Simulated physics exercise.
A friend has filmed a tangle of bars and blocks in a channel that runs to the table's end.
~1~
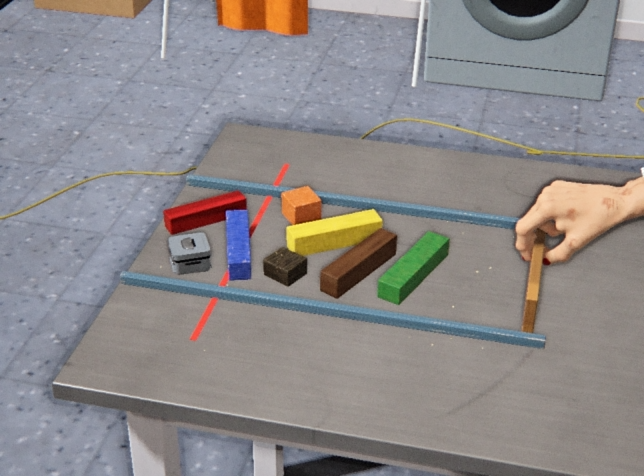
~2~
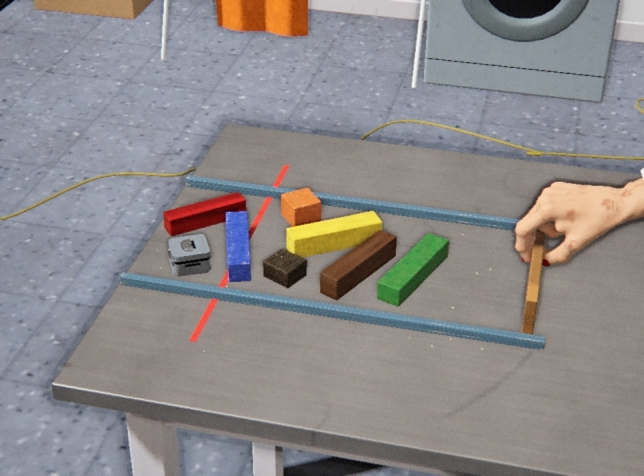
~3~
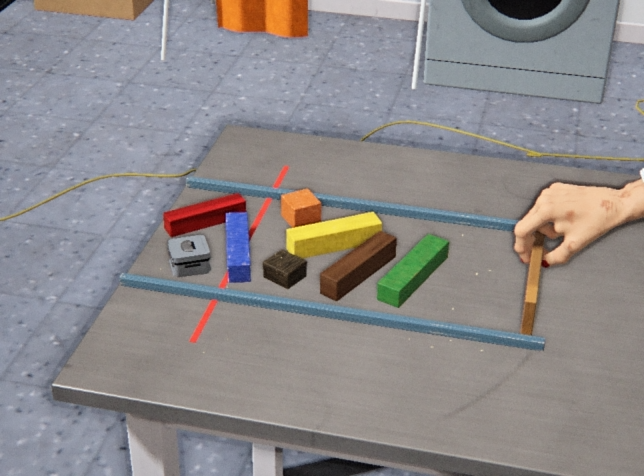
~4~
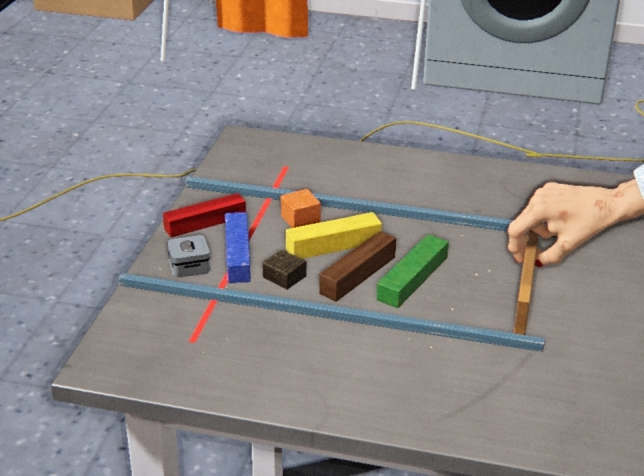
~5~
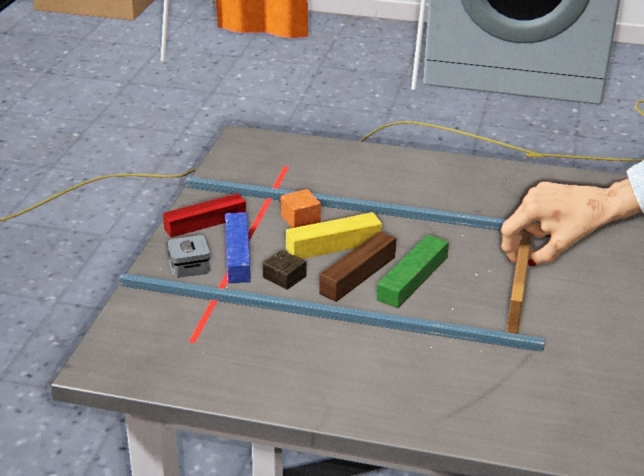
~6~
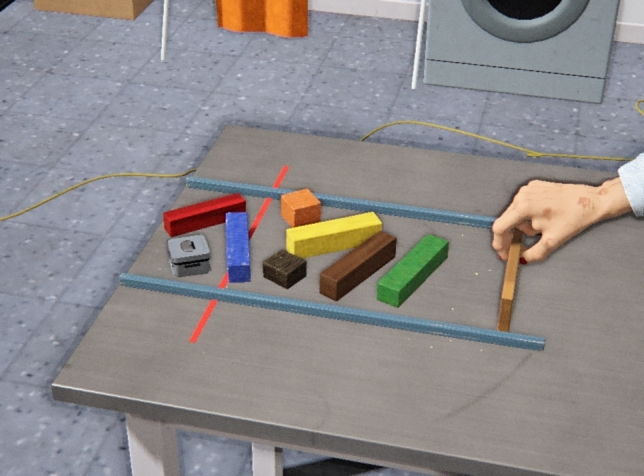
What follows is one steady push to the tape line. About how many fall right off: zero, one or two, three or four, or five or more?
The number that fall off is one or two.
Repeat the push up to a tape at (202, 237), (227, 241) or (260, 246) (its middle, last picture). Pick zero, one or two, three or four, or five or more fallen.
Taking them in turn, either three or four; 3 or 4; either one or two.
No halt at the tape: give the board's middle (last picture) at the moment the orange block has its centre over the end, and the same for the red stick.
At (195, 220) for the orange block; at (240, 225) for the red stick.
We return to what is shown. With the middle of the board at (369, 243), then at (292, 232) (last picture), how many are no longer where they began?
The counts are 3 and 8.
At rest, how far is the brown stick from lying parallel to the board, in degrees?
Roughly 0° out of line.
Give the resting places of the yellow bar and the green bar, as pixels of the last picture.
First (214, 213), then (228, 244).
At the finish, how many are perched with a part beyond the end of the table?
2 of them.
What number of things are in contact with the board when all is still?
In contact: 2.
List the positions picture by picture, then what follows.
In the first picture, red stick (206, 212); grey case (190, 255); blue bar (239, 244); board (536, 264); tape (246, 241).
In the second picture, grey case (190, 257); board (536, 265).
In the third picture, blue bar (238, 246); black block (285, 269).
In the fourth picture, red stick (205, 215); yellow bar (334, 236).
In the fifth picture, grey case (189, 258); green bar (414, 270).
In the sixth picture, red stick (205, 215); grey case (189, 257); blue bar (238, 246); board (514, 263); tape (245, 243).
Early on, none off yet; red stick at rest near (205, 215); grey case at rest near (189, 257); blue bar at rest near (238, 246).
A while later, none off yet; red stick travelled a little near (199, 210); grey case travelled about its own width near (149, 252); blue bar travelled a little near (183, 243).
Finally, the number that fall off is one or two; lost, grey case.
